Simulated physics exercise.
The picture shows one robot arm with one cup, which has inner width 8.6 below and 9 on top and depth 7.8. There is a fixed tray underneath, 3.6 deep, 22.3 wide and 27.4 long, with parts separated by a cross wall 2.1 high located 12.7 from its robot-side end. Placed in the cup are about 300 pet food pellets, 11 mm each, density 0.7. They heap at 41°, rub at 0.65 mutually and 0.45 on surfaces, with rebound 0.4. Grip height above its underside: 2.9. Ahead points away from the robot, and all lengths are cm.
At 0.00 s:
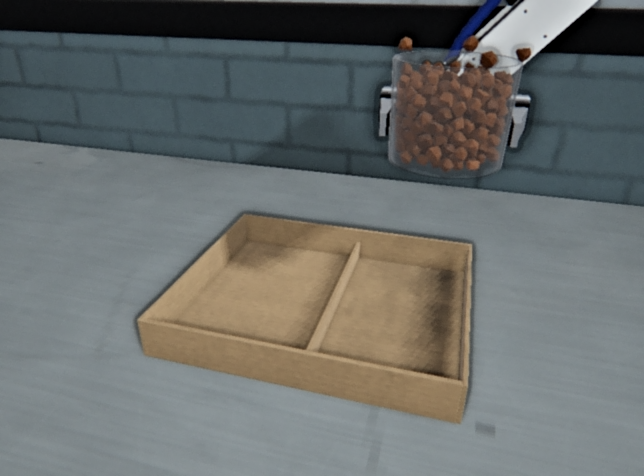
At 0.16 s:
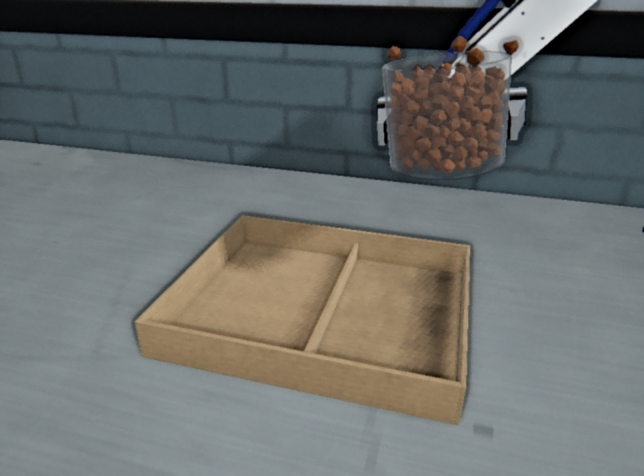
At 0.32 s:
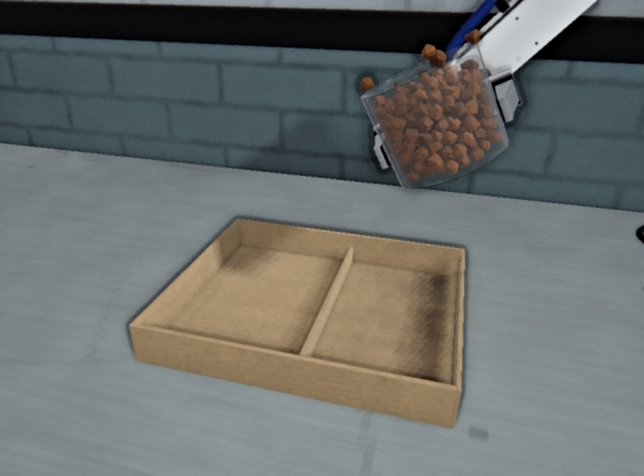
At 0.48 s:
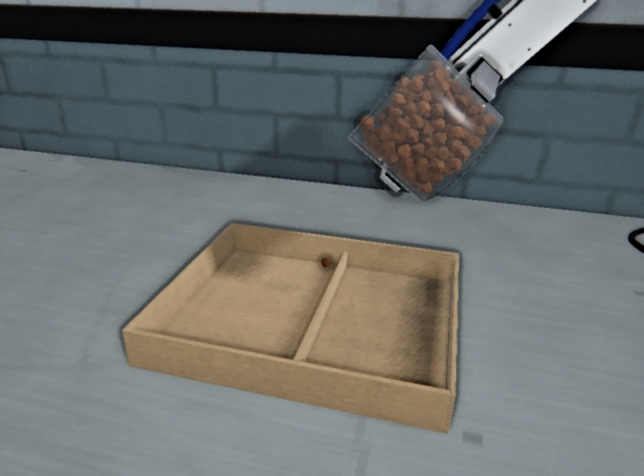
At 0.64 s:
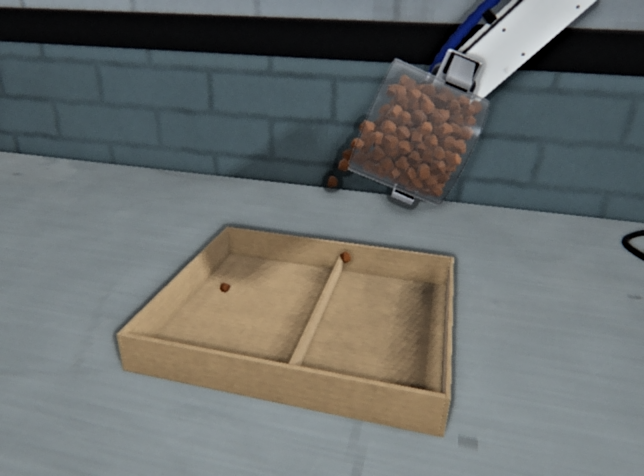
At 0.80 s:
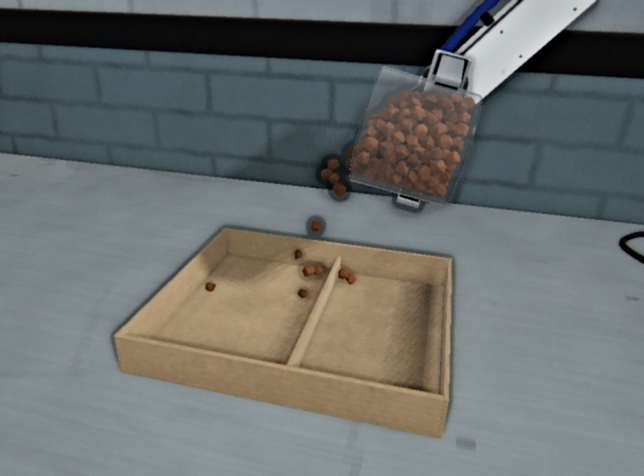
On a pale grey surface before a blue-grey brick wall, seen from slightly above, the view shifts very slightly. A tan tray with two compartments sits in the centre, while a white and blue robot arm at upper right holds a clear cup heaped with reddish-brown pellets. The arm tips the cup leftward and slightly lower, and a few pellets drop out, some landing in both compartments.
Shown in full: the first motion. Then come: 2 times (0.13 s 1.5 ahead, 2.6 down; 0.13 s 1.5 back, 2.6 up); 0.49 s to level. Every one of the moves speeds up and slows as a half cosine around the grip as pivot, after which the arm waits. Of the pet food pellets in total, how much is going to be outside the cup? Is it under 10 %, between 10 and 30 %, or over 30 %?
It is between 10 and 30 %.
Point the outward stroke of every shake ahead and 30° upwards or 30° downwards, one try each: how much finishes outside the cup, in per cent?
Near 45 and 25 percent respectively.
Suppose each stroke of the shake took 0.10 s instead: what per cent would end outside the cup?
It would be some 20 %.
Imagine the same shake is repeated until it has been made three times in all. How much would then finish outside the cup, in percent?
That share would be near 15 percent.
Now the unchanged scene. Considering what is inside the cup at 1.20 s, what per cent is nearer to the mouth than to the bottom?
Mouth half: Close to 45 per cent.
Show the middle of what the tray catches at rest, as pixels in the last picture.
It sits close to (276, 308).
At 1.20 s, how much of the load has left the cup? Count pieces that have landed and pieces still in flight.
Around 10 percent at that moment.
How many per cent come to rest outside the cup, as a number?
Around 15 percent.
By 1.20 s, tilted 79° forward, highest piece 21 above the table; 268 in the cup, 22 in the far-side part, 8 in the robot-side part, 1 in flight or on a rim.
By 1.61 s, tilted 29° forward, highest piece 23 above the table; 255 in the cup, 34 in the far-side part, 9 in the robot-side part, 1 in flight or on a rim.
By 2.01 s, level, highest piece 25 above the table; 255 in the cup, 35 in the far-side part, 9 in the robot-side part.
By 3.06 s, level, highest piece 25 above the table; 255 in the cup, 35 in the far-side part, 9 in the robot-side part.
Final count, 255 in the cup, 35 in the far-side part, 9 in the robot-side part. That is 15 % outside the cup.
